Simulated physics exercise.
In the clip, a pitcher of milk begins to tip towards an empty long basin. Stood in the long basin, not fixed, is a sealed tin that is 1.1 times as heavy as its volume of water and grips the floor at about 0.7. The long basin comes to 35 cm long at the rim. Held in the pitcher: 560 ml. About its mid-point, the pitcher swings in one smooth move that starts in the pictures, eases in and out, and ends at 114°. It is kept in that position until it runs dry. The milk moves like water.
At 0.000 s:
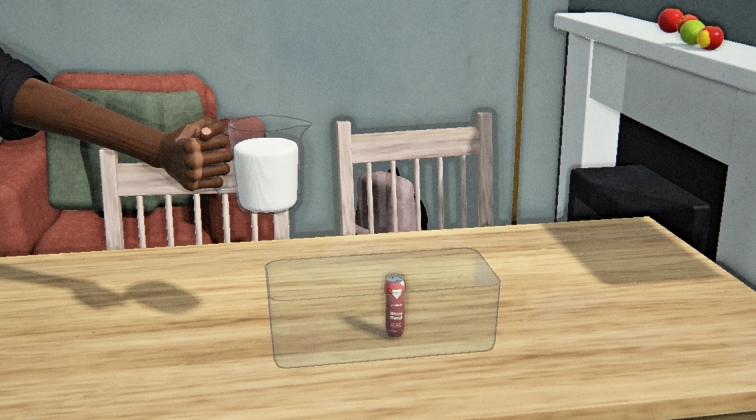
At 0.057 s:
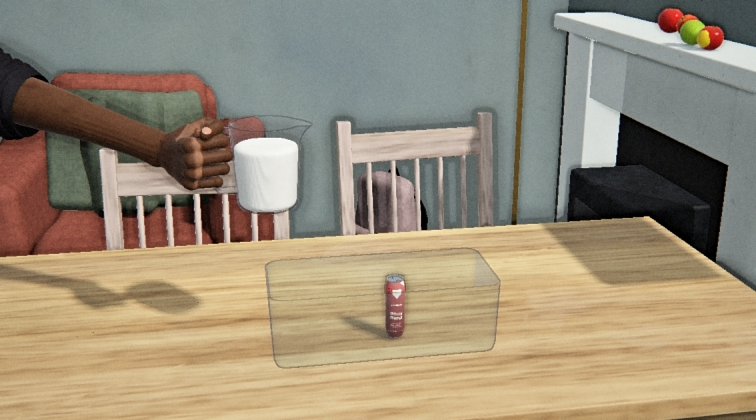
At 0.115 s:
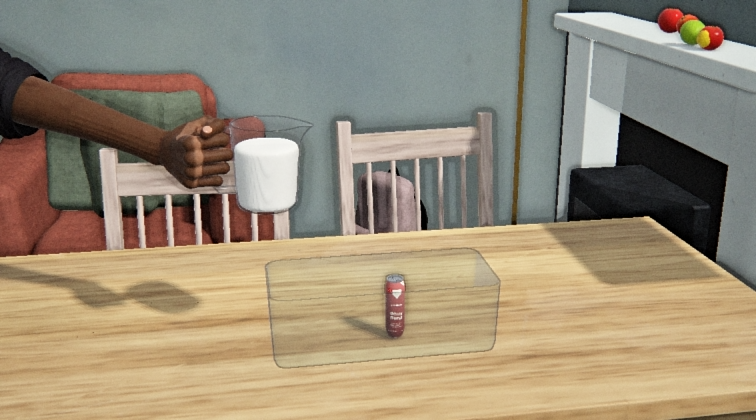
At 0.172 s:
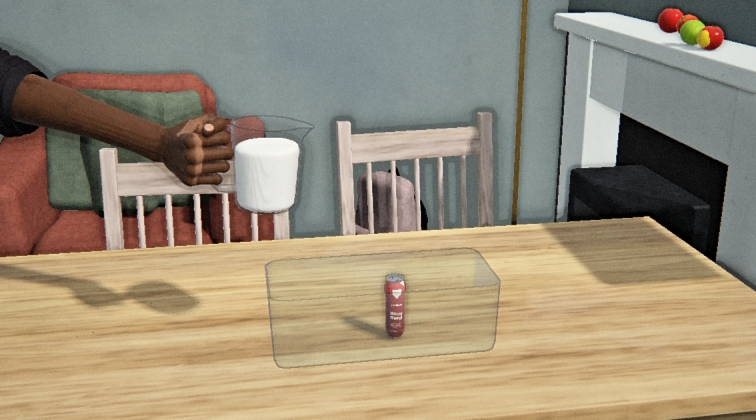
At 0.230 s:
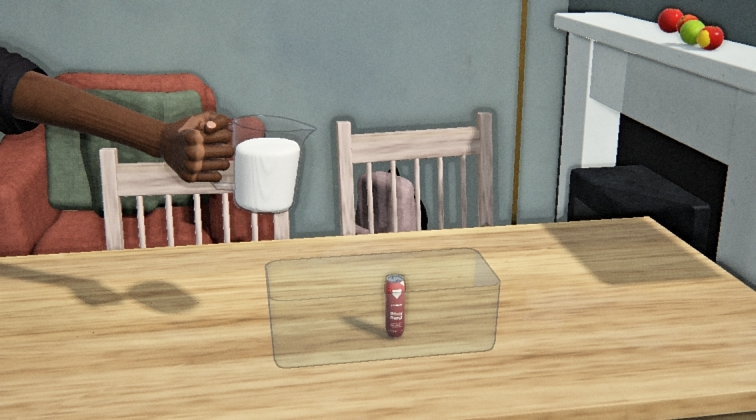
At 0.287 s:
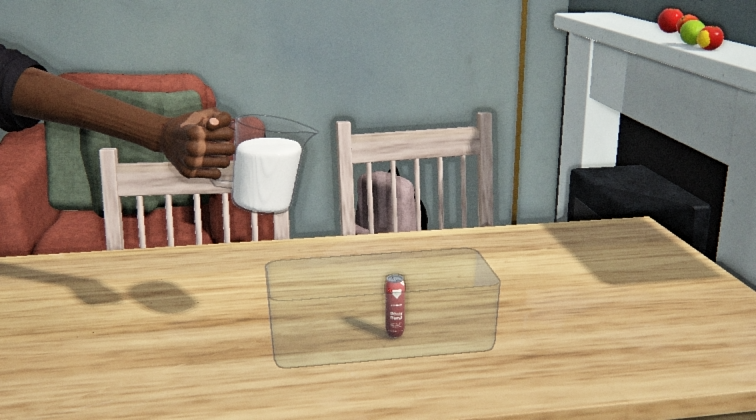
The clip shows a hand at the left holding a clear pitcher of white liquid above a wooden table, where a small red can stands in a transparent basin; the hand then slowly tilts the pitcher slightly to the right.
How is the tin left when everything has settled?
The tin is still standing.
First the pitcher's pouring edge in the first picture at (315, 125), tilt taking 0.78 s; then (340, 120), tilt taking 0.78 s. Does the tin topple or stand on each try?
First it stays on its base; then it tips over.
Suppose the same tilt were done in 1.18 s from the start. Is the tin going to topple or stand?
Result: Tin upright.
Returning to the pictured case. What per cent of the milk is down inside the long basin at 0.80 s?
1 %, give or take.
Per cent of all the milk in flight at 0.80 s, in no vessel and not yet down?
Around 10 percent.
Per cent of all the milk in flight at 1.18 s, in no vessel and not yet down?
Something like 26 per cent of the total.
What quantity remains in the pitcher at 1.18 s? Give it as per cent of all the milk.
I reckon near 26 per cent still sits there.
By 0.80 s the tilt is 63° and 89 per cent is still to pour; the tin stands where it began.
By 1.18 s the tilt is 102° and 26 per cent is still to pour; the tin stands where it began.
By 1.57 s the tilt is 114° and 0 per cent is still to pour; the tin stands where it began.
By 2.00 s the tilt is 114° and 0 per cent is still to pour; the tin stands where it began.
At rest the tin stands where it began.
